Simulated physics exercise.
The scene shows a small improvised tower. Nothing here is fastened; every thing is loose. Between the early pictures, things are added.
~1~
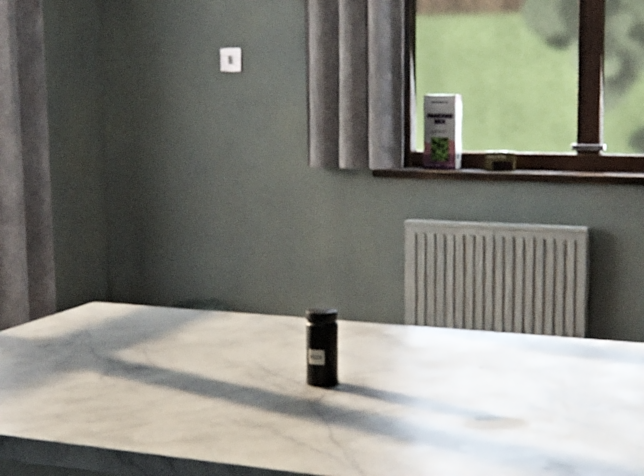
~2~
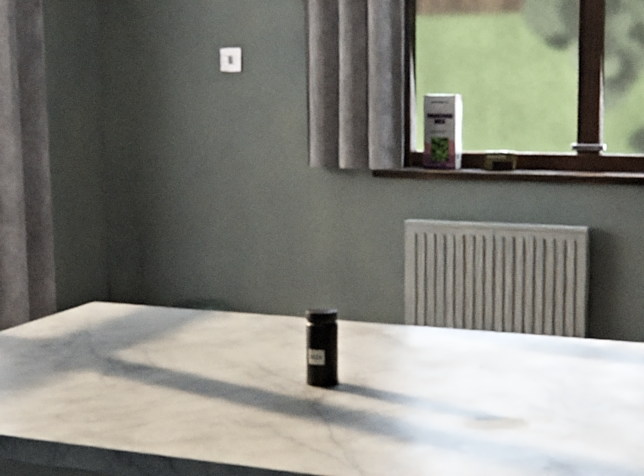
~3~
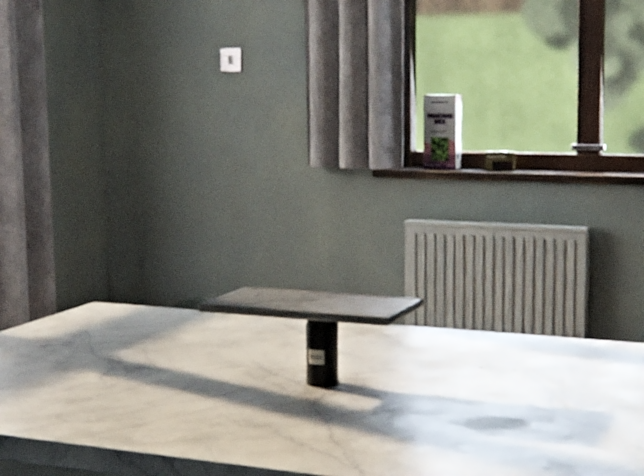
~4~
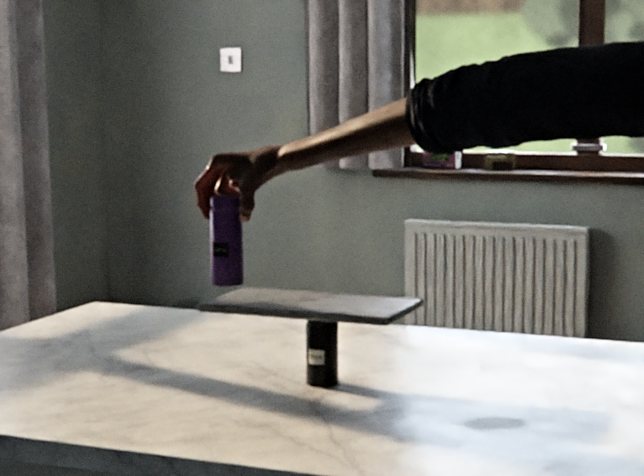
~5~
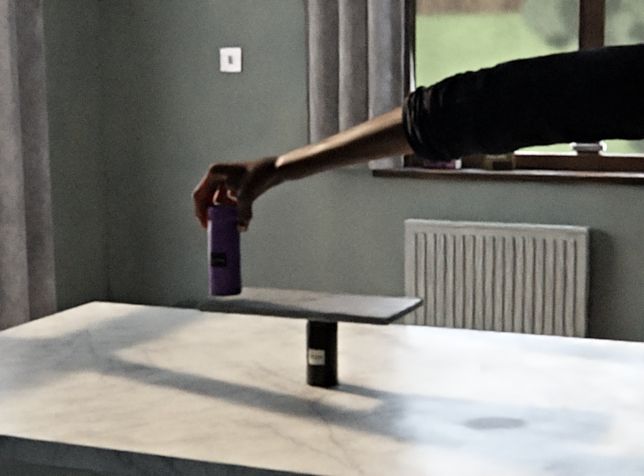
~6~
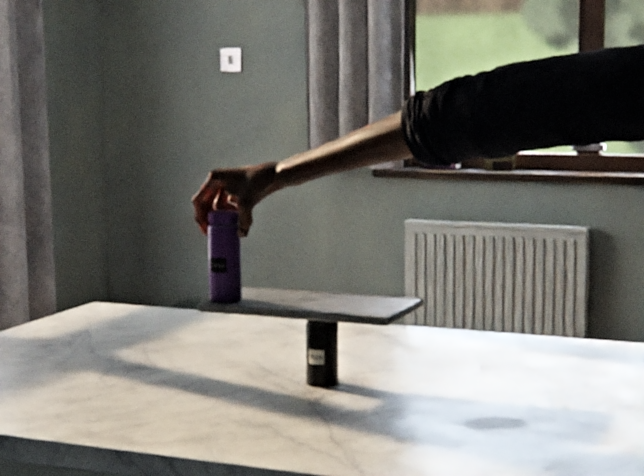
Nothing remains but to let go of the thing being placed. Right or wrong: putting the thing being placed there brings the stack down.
Right, the stack comes down.
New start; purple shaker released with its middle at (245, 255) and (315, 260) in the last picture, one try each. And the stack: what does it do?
In the first try it breaks down, then in the second try it remains standing.
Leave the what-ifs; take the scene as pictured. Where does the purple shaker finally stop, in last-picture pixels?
It finishes at about (189, 360).
Then, 0.30 s after the last picture, purple shaker now fallen; grey lid tipped 44° from how it was.
Then, 0.40 s after the last picture, grey lid tipped 58° from how it was.
Then, 1.00 s after the last picture, grey lid tipped 46° from how it was.
At rest, fallen, purple shaker; tipped over in the stack, grey lid; black shaker in place. Seen from the same camera at the end, purple shaker near (189, 360). The stack loses its balance.
